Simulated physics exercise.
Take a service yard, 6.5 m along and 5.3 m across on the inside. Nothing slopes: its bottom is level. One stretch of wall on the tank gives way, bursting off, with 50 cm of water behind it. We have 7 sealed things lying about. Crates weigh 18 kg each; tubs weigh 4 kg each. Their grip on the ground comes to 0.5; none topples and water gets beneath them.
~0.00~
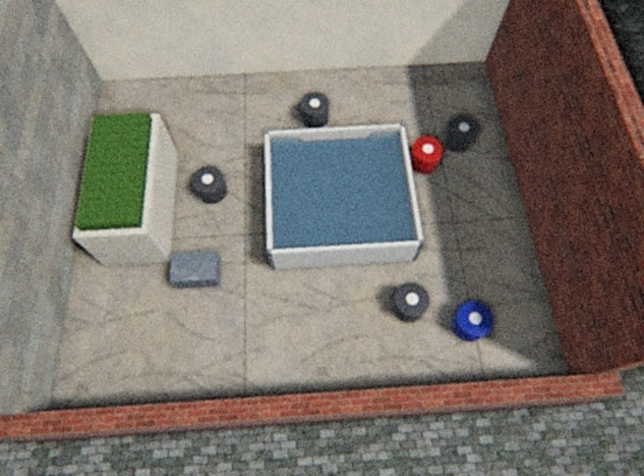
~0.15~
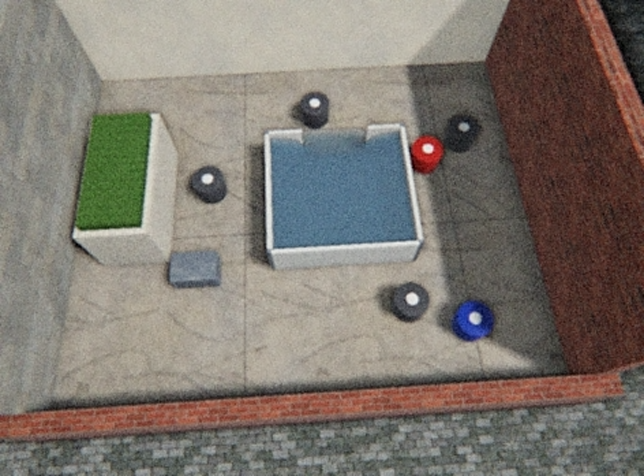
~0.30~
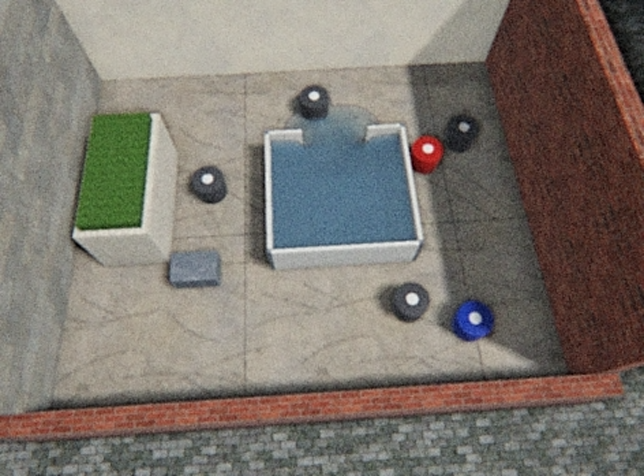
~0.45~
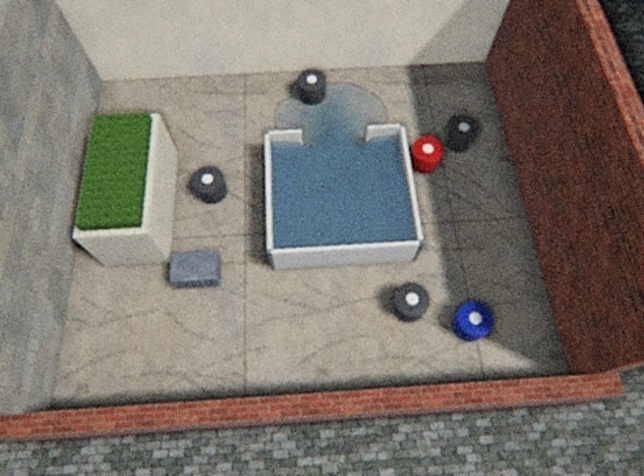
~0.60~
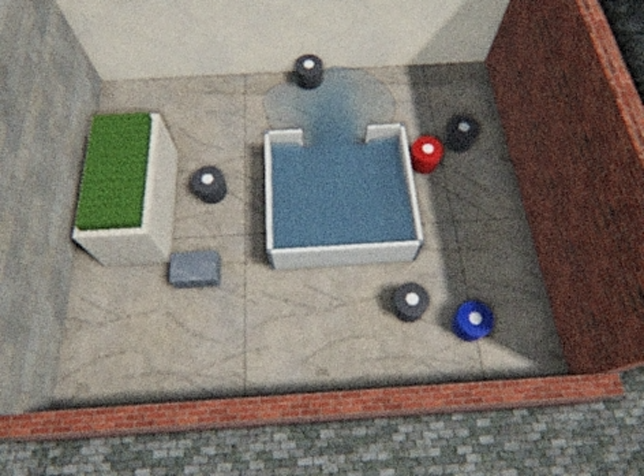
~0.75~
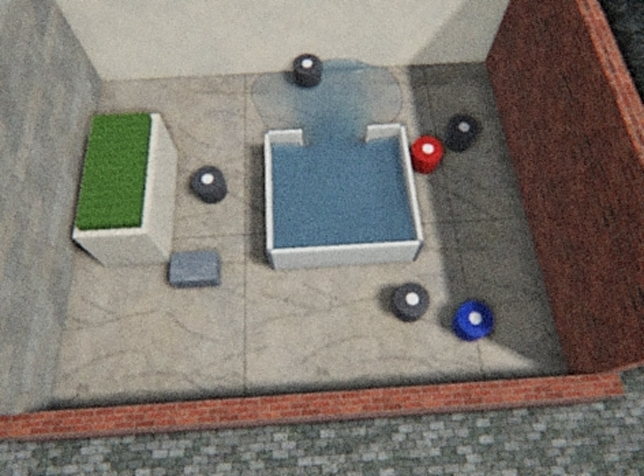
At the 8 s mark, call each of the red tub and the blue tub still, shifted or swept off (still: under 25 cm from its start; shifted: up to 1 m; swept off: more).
Red tub - swept off, blue tub - swept off.
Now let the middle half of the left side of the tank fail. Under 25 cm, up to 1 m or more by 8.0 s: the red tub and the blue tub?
Note: Red tub unmoved, blue tub unmoved.
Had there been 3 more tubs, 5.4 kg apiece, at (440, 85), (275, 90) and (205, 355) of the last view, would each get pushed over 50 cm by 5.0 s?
Beyond it, beyond it, within it.
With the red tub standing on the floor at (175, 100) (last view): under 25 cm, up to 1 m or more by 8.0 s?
By that time it is swept a long way.
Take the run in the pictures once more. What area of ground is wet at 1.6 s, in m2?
That flooded area is roughly 9.0 m2.
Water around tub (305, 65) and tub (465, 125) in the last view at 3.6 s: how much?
First roughly 13 cm, second roughly 4 cm.
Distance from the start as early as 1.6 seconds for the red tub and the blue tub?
Roughly 0 and 0 cm by then.
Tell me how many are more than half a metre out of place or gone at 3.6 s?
1.
After 1.6 s the red tub is near (428, 149), 0.0 m from its start, aground; the blue tub is near (475, 318), 0.0 m from its start, aground; 1 afloat.
After 3.6 s the red tub is near (428, 149), 0.0 m from its start, aground; the blue tub is near (475, 318), 0.0 m from its start, aground; 1 afloat.
After 5.6 s the red tub is near (424, 171), 0.4 m from its start, afloat; the blue tub is near (460, 359), 0.6 m from its start, afloat; 3 afloat.
After 8.0 s the red tub is near (474, 294), 2.2 m from its start, afloat; the blue tub is near (306, 329), 2.1 m from its start, aground; 4 afloat.
